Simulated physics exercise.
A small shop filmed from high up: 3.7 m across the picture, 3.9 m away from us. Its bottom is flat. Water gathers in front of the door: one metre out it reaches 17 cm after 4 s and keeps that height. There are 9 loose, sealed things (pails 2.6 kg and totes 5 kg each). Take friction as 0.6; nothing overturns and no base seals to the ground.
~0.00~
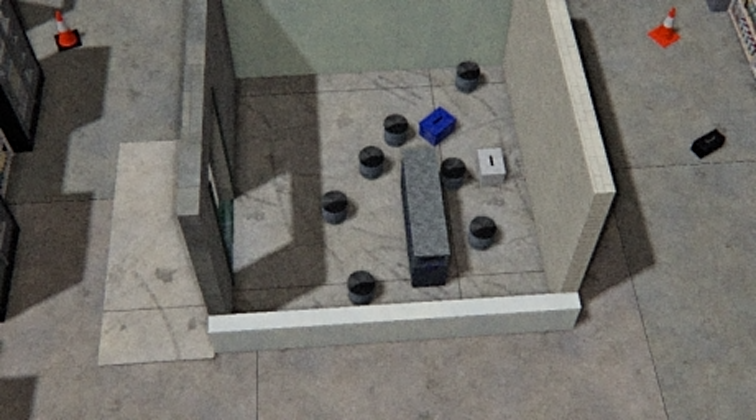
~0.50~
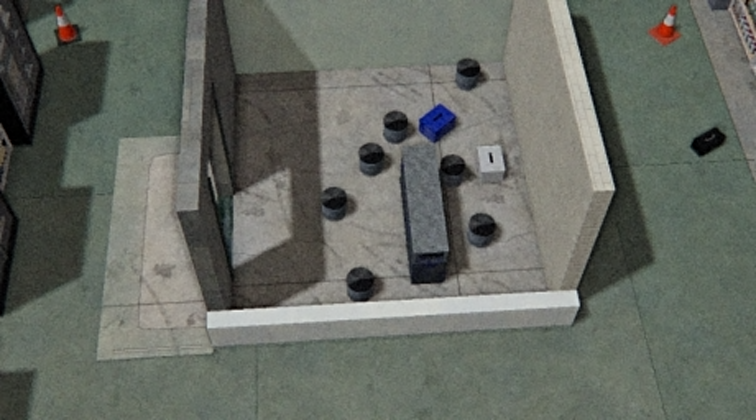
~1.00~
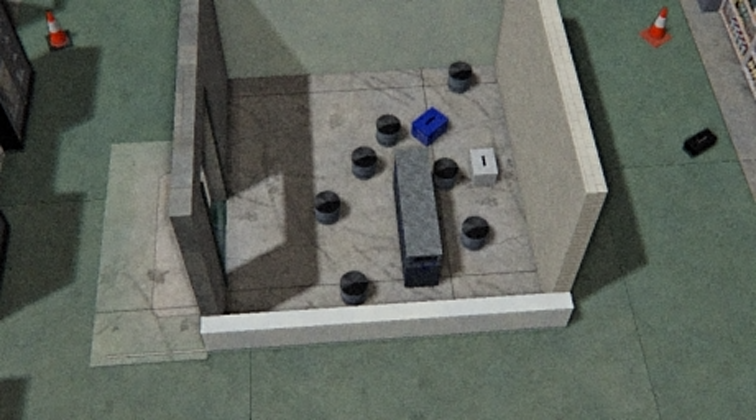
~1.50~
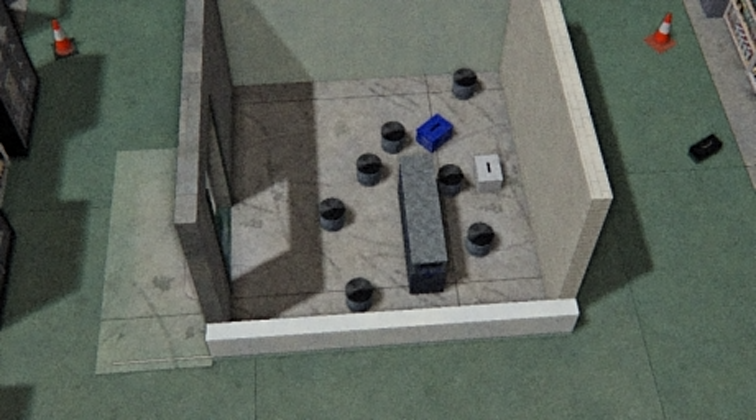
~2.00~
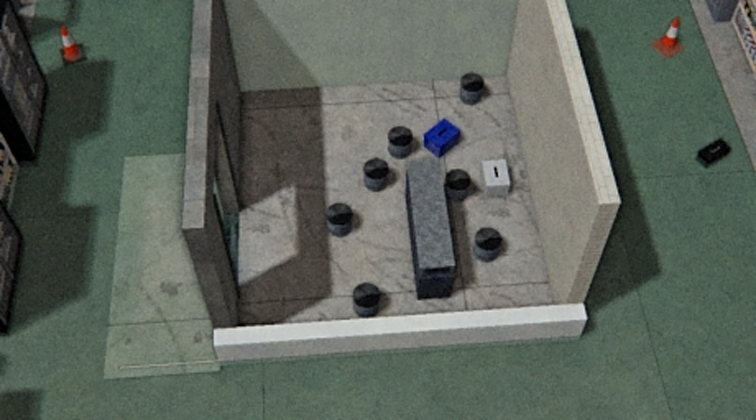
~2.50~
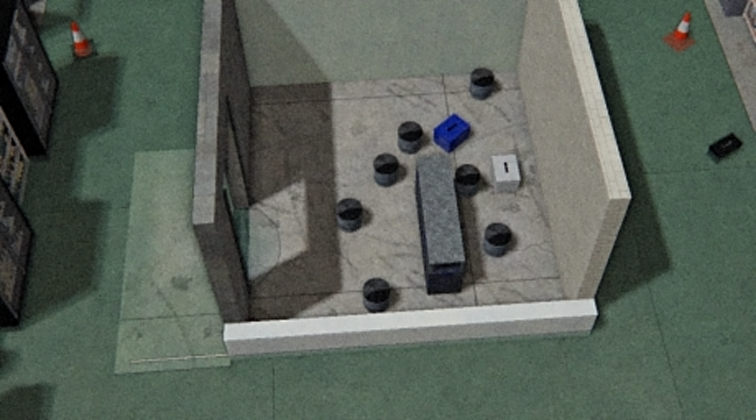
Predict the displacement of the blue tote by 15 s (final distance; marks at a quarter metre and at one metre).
Blue tote moves a short way.
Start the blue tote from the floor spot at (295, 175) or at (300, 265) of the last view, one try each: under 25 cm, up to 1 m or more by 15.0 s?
In turn: It slides a little; it ends far away.
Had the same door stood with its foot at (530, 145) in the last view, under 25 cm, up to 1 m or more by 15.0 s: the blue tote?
In that case the blue tote ends far away.
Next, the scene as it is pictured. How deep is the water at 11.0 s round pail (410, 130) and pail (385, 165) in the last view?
About 7 and 6 cm.
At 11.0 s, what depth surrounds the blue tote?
Roughly 7 cm.
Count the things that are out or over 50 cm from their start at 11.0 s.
6 of them.
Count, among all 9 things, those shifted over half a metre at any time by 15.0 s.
8 of them.
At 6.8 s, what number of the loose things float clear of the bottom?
At that moment 1.
After 3.5 s the blue tote is near (452, 128), 0.0 m from its start, aground; 0 afloat.
After 6.8 s the blue tote is near (453, 127), 0.0 m from its start, aground; 1 afloat.
After 11.0 s the blue tote is near (463, 89), 0.7 m from its start, afloat; 9 afloat.
After 15.0 s the blue tote is near (442, 102), 0.4 m from its start, afloat; 9 afloat.
